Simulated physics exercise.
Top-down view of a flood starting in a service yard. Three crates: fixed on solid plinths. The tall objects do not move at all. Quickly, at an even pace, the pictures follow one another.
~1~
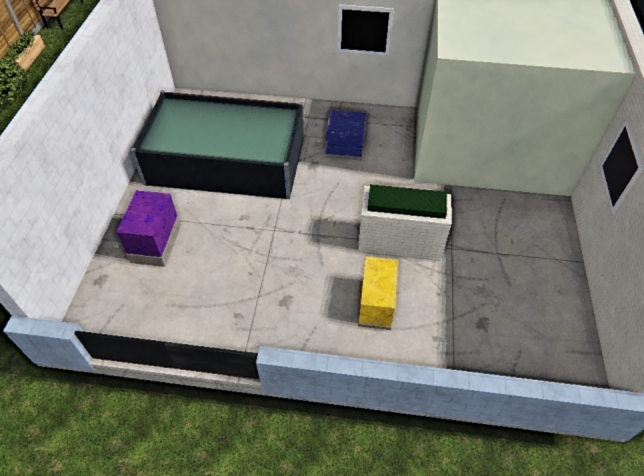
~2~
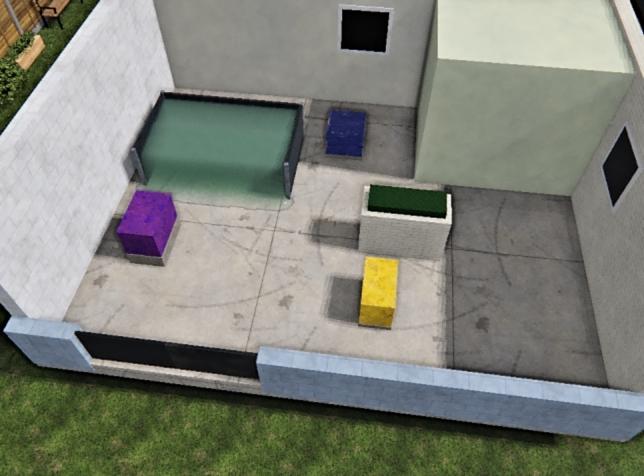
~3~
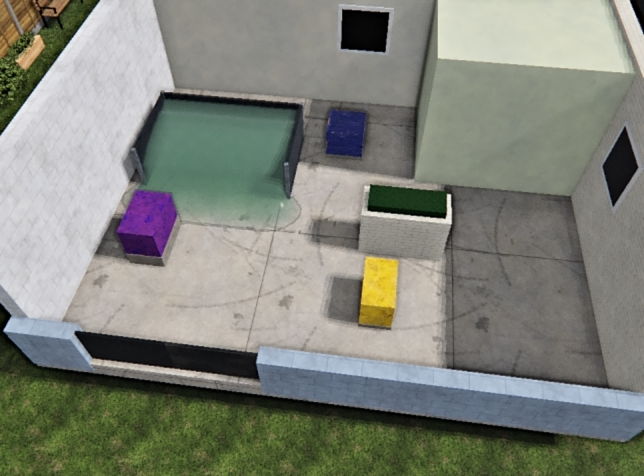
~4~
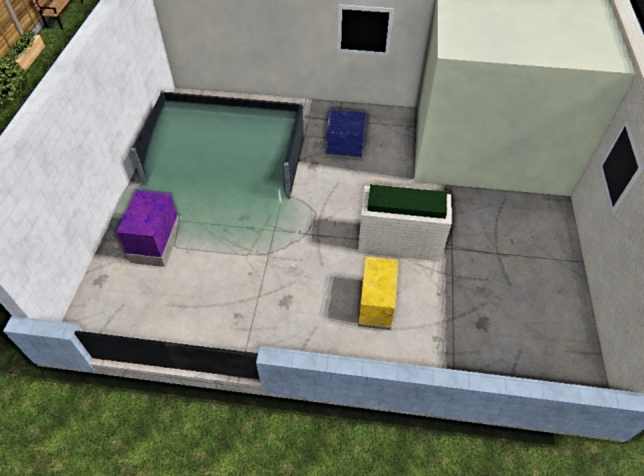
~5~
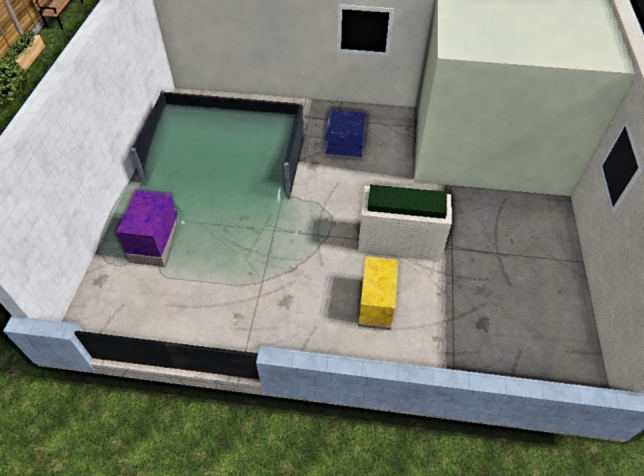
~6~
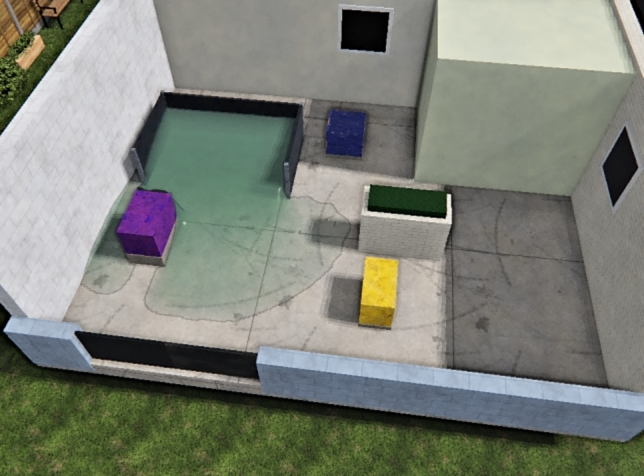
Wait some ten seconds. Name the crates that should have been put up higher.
Afterwards, the purple crate ends up wet; the blue crate ends up wet; the yellow crate ends up wet.
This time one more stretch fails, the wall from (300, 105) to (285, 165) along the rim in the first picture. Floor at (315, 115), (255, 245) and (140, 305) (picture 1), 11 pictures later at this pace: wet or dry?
Drenched; spared; spared.
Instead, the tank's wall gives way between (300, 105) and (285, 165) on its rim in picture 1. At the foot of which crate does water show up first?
My pick is the one in blue.
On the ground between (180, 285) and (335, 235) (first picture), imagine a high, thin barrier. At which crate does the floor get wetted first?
Looks like the purple-painted one.
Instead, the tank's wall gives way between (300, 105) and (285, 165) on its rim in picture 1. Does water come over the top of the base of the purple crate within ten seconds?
After ten seconds, the purple crate is still clear.
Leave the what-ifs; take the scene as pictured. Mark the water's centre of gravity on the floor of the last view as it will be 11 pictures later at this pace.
Roughly (208, 255) in the last picture.
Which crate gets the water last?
I'd say the one in blue is last.
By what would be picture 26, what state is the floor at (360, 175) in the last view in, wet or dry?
Lab note: Spot reads unsubmerged.
A moment on, water covers 35 % of the floor; the purple crate water round its plinth, the blue crate not reached, the yellow crate water round its plinth.
Next, water covers 40 % of the floor; the purple crate water round its plinth, the blue crate not reached, the yellow crate water round its plinth.
Then, water covers 60 % of the floor; the purple crate water round its plinth, the blue crate not reached, the yellow crate water round its plinth.
Later, water covers 90 % of the floor; the purple crate water round its plinth, the blue crate water round its plinth, the yellow crate water round its plinth.
In the end, water covers 100 % of the floor; the purple crate was topped, the blue crate was topped, the yellow crate was topped.
